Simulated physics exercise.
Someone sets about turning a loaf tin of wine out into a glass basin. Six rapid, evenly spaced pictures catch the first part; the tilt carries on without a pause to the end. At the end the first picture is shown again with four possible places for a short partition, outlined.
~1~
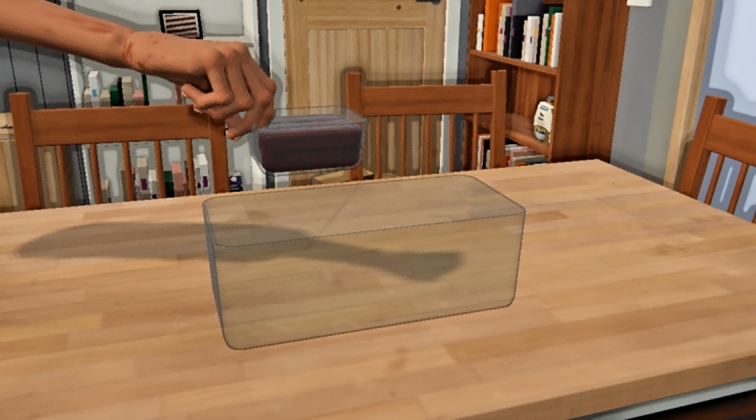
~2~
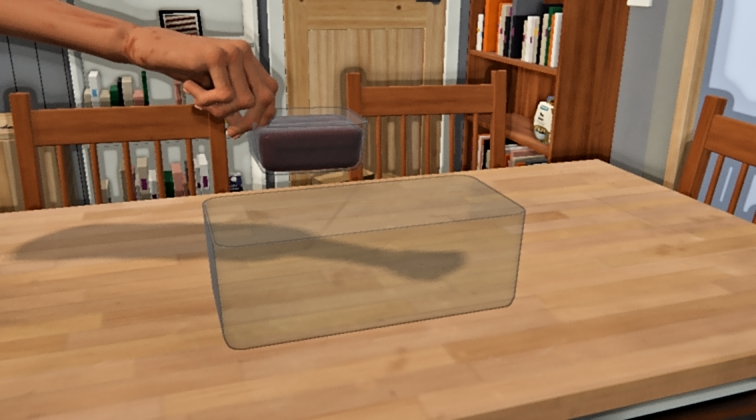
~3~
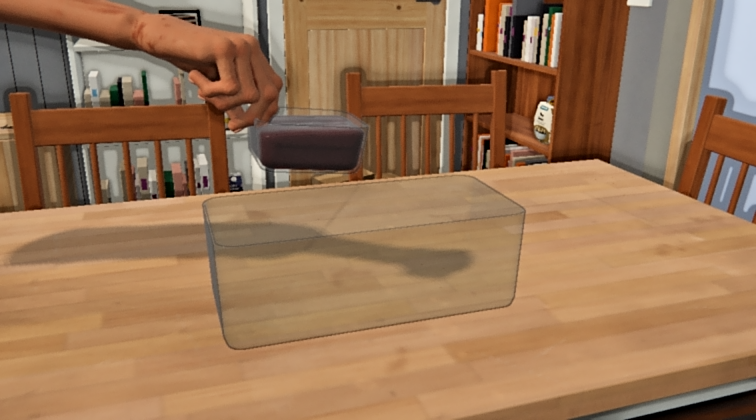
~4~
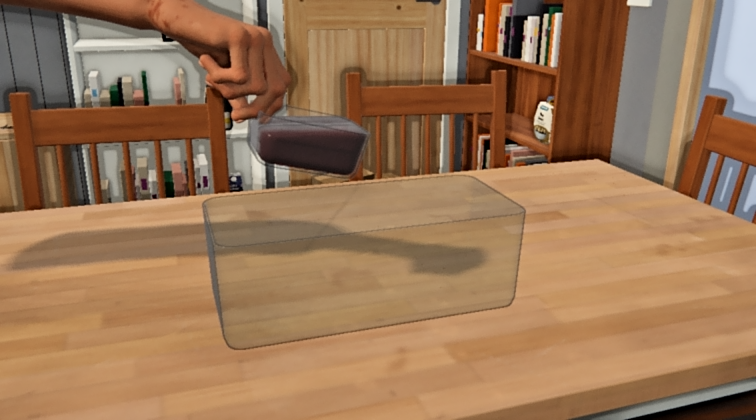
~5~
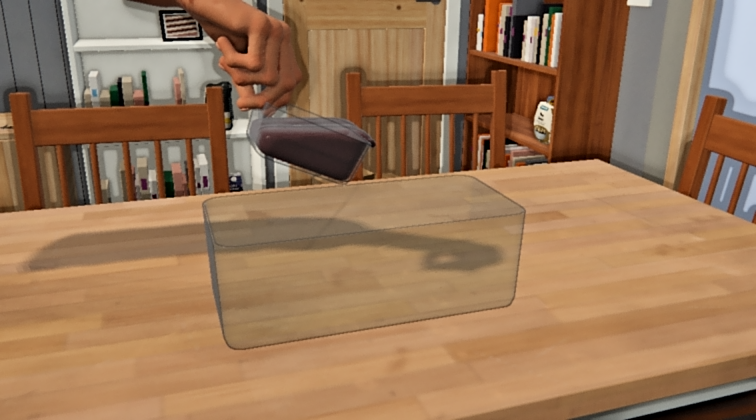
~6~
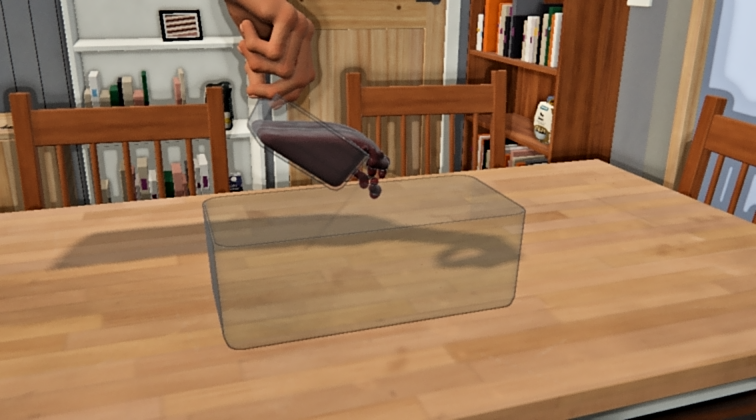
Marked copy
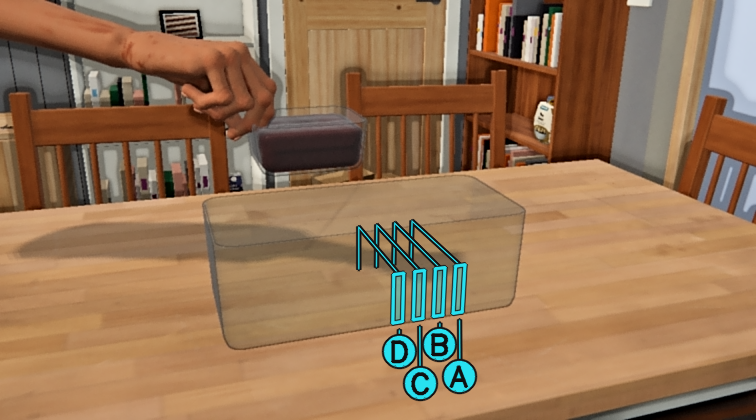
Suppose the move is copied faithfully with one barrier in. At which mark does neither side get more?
Slot C does it best.
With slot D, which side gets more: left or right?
More ends on the right.
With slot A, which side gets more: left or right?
More ends on the left.
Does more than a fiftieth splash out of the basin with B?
No.
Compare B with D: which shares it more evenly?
Here it is slot D.
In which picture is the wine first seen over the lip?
In picture 5.
On the marked copy, A at (459, 320); B at (439, 323); C at (419, 326); D at (399, 330).
For slot A, about 98 % ends left of the wall and 2 % right of it.
For slot B, about 96 % ends left of the wall and 3 % right of it.
For slot C, about 50 % ends left of the wall and 50 % right of it.
For slot D, about 23 % ends left of the wall and 77 % right of it.
